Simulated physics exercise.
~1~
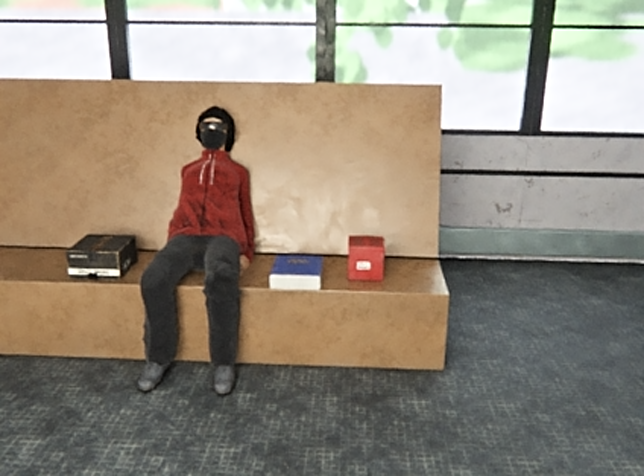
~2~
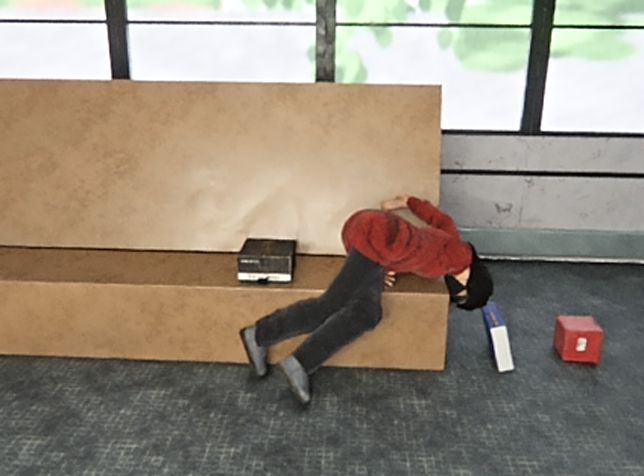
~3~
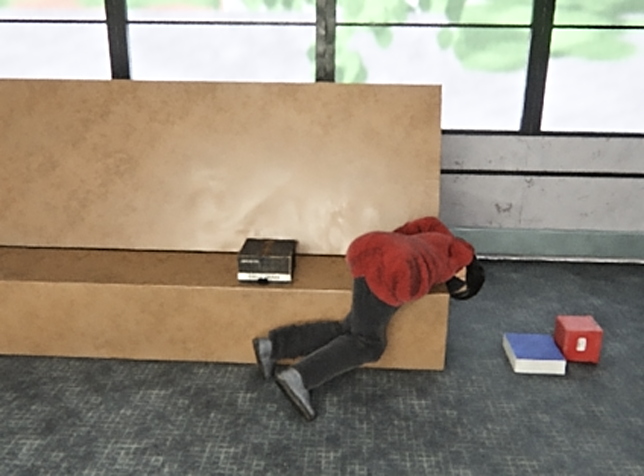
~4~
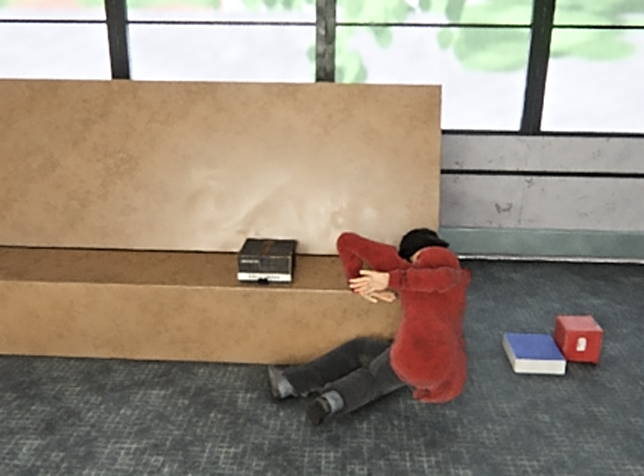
A masked commuter in a red jacket and dark trousers sits on a tan side bench in a tram, seen from the front by a still camera, with windows behind. A black carton rests to the left, and a blue folder and a red tub sit to the right. The commuter topples rightward along the seat as the carton slides right and the folder and tub drop past the bench end. The folder settles flat beside the tub. The commuter's hips then slip off, leaving the figure slumped on the floor, arms on the bench edge, while the carton stays on the seat.
